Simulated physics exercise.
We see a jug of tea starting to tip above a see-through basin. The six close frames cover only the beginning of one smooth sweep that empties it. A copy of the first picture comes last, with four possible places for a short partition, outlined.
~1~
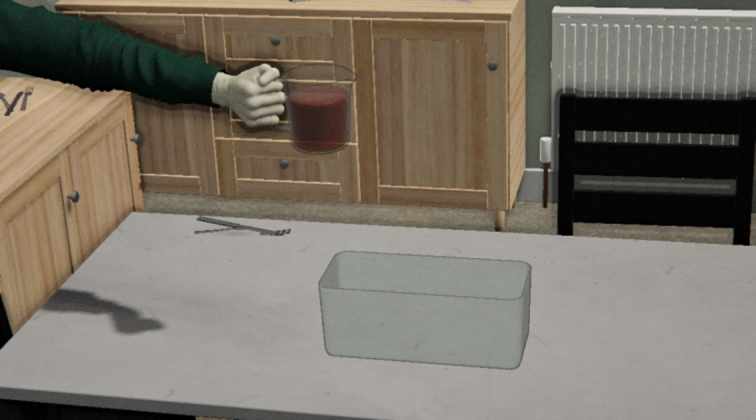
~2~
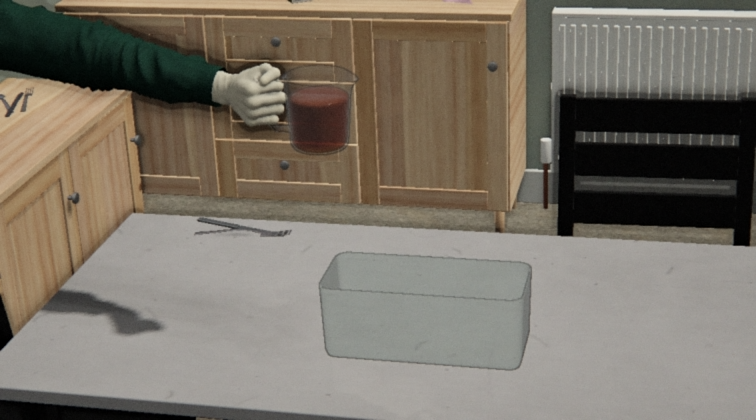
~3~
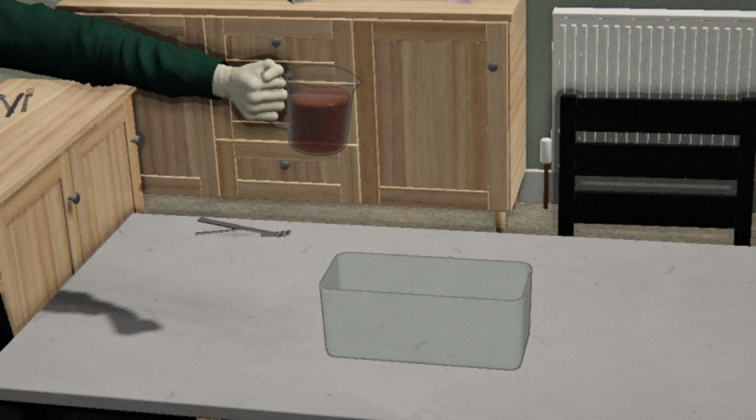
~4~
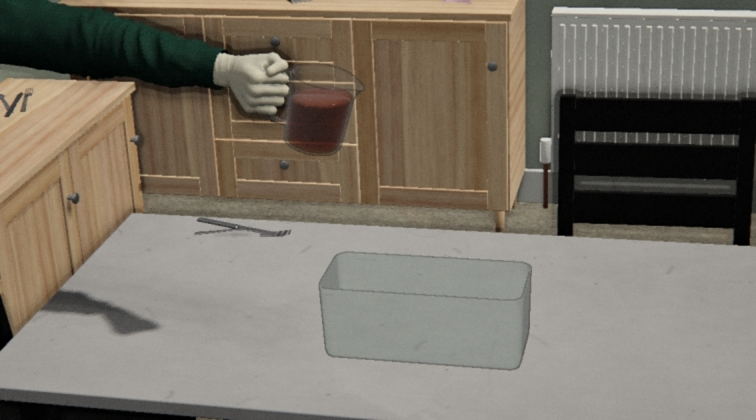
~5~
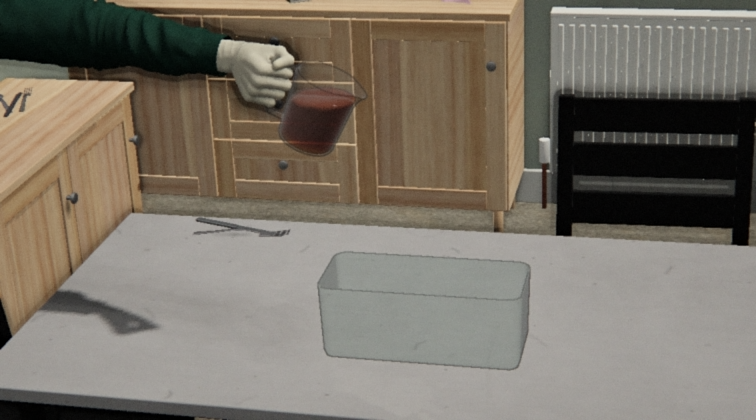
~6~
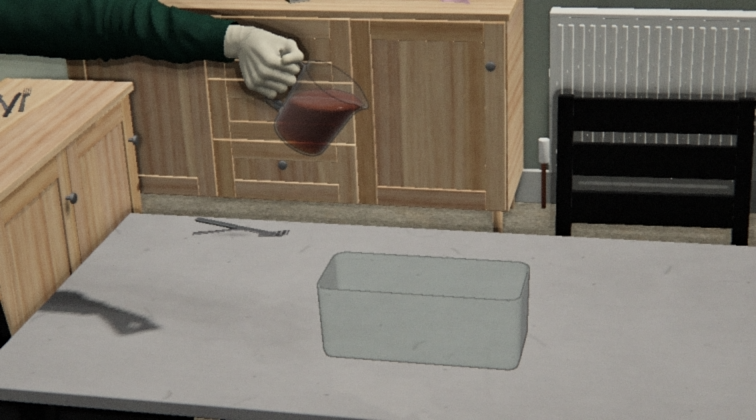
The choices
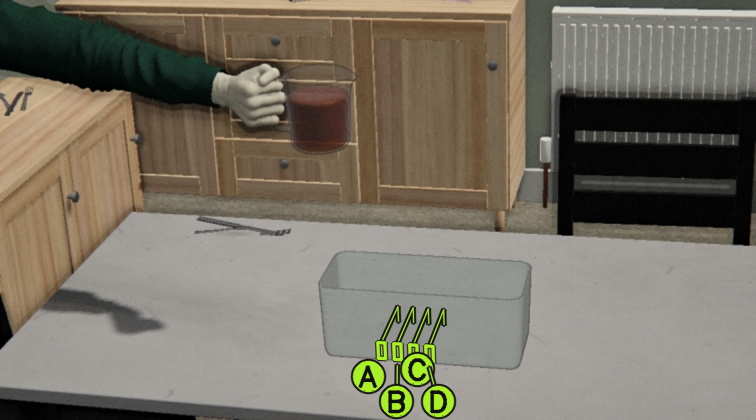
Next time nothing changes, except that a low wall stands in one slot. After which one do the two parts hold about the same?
Best: D.
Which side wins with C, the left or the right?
The right side.
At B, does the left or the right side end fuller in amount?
More ends on the right.
On the marked copy, A at (381, 363); B at (397, 365); C at (413, 366); D at (429, 367).
For slot A, about 13 % ends left of the wall and 82 % right of it; 5 % is lost outside.
For slot B, about 13 % ends left of the wall and 82 % right of it; 5 % is lost outside.
For slot C, about 17 % ends left of the wall and 79 % right of it; 4 % is lost outside.
For slot D, about 52 % ends left of the wall and 45 % right of it; 3 % is lost outside.
